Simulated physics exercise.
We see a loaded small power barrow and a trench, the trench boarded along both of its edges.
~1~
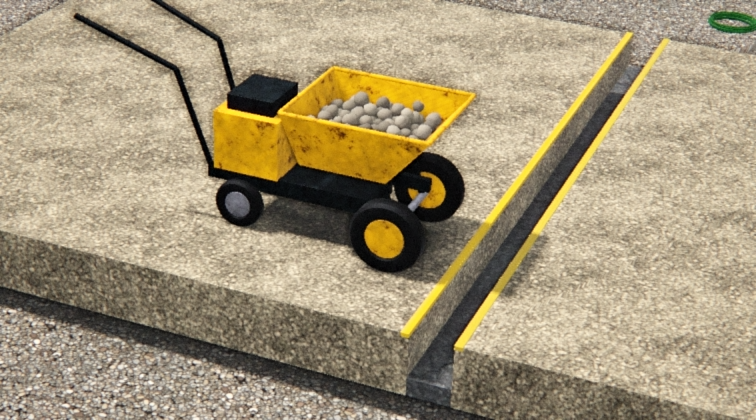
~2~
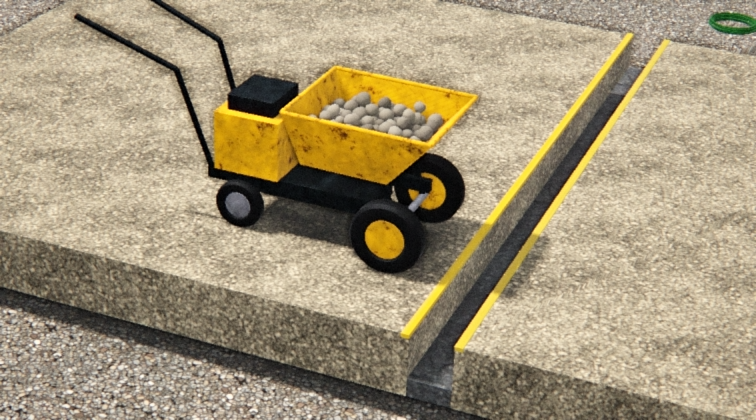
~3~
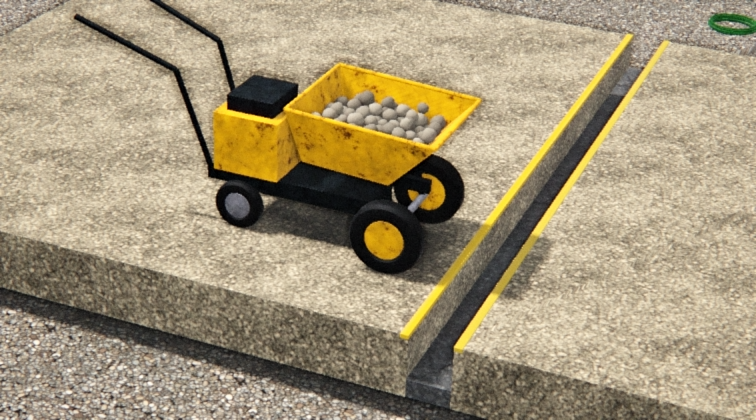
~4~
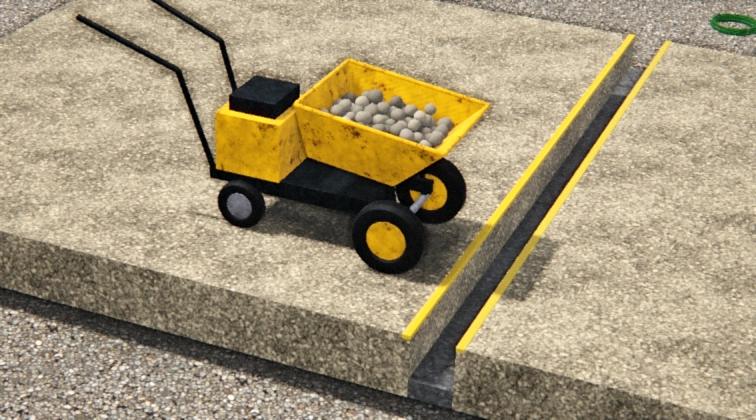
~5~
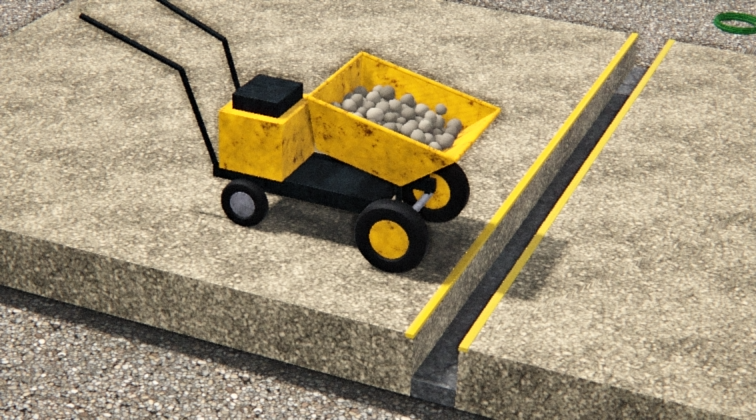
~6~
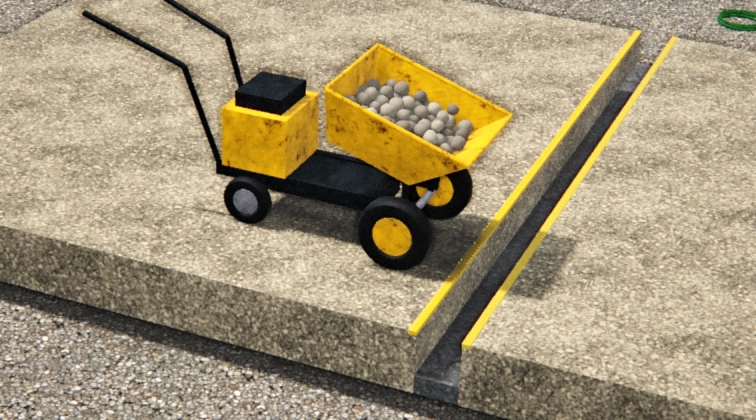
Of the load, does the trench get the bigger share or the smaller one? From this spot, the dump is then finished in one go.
Outside the trench is the majority of the load.
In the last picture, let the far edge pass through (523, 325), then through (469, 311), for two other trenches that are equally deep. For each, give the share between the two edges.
For the first it's 70 per cent, for the second 0 per cent.
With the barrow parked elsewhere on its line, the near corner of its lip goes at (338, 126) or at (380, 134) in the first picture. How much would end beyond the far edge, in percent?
Try 1: 0 %. Try 2: 10 %.
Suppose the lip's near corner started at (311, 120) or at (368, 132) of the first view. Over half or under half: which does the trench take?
Result A - a minority; result B - a majority.
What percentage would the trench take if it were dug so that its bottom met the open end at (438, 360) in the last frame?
Close to 0 per cent, I reckon.
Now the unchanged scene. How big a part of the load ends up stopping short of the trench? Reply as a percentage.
It comes to close to 0 %.
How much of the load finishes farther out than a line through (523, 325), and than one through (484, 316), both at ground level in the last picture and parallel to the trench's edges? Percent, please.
50 % and 70 %, in that order.
Shortly afterwards, skip tipped steeply; the whole lot in the skip.
Next, skip tipped right over; the bulk in the skip; near a quarter beyond it; only a few falling.
Some moments later, skip tipped right over; near a third in the skip; only a few in or heaped over the trench; near two thirds beyond it.
In the end, skip tipped right over; near a third in the skip; only a few in or heaped over the trench; near two thirds beyond it.
